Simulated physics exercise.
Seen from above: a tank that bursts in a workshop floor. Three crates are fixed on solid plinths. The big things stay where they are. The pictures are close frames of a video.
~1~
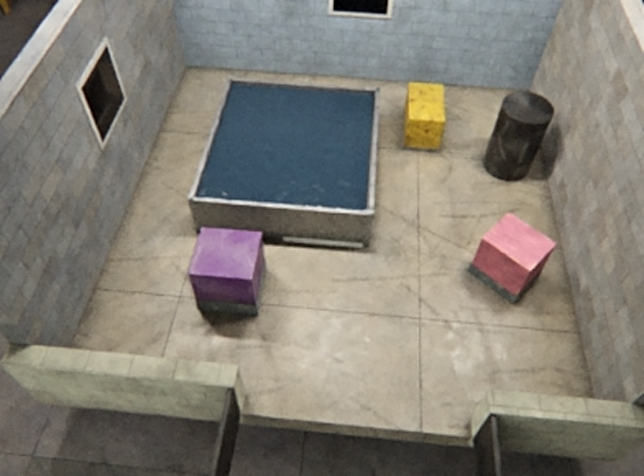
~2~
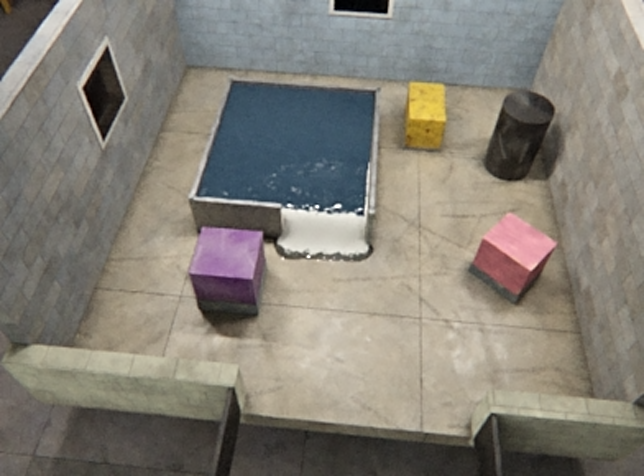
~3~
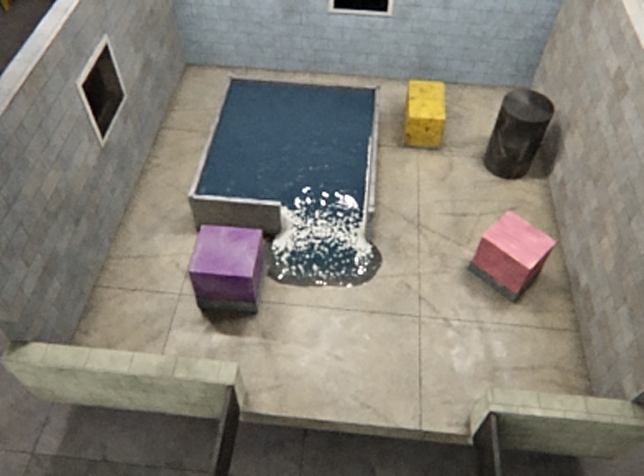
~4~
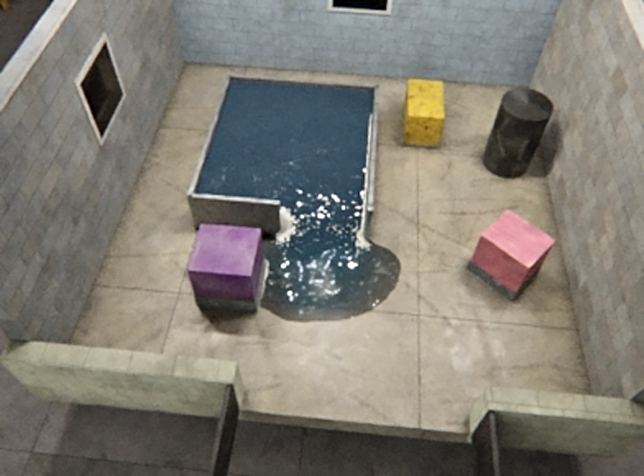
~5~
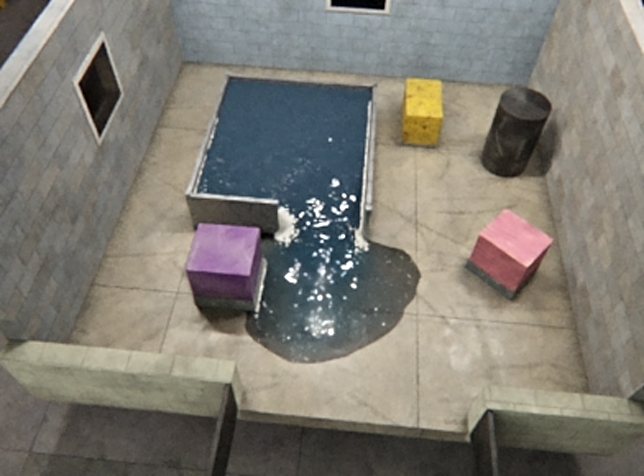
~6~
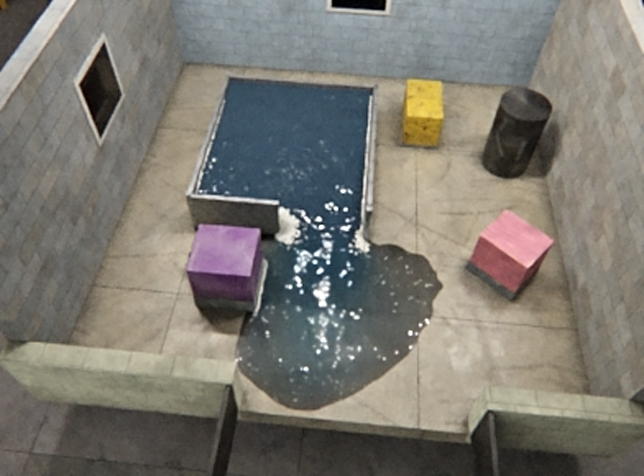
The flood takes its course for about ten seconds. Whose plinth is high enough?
The pink crate stays dry; the purple crate stays dry; the yellow crate stays dry.
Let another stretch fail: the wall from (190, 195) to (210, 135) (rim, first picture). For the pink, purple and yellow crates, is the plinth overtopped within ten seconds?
One by one: The pink one is spared, the purple one is safe, the yellow one takes water.
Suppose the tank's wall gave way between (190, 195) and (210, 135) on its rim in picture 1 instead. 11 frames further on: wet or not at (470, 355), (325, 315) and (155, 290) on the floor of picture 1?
One after the other: No water, not flooded, under water.
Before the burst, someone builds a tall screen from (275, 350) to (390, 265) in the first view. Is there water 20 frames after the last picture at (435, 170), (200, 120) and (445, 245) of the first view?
As listed: Wet, no water, wet.
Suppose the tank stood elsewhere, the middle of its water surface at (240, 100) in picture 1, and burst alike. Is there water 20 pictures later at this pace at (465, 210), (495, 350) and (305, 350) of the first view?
As listed: No water, wet, awash.
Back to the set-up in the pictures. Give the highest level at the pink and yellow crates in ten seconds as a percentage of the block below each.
Roughly 70 per cent, then 50 per cent.
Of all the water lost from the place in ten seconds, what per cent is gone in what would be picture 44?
About 75 per cent.
A moment on, water covers 25 % of the floor; the pink crate water round its plinth, the purple crate water round its plinth, the yellow crate not reached.
Next, water covers 35 % of the floor; the pink crate water round its plinth, the purple crate water round its plinth, the yellow crate not reached.
Then, water covers 40 % of the floor; the pink crate water round its plinth, the purple crate water round its plinth, the yellow crate not reached.
Later, water covers 60 % of the floor; the pink crate water round its plinth, the purple crate water round its plinth, the yellow crate water round its plinth.
In the end, water covers 80 % of the floor; the pink crate stayed above the water, the purple crate stayed above the water, the yellow crate stayed above the water.
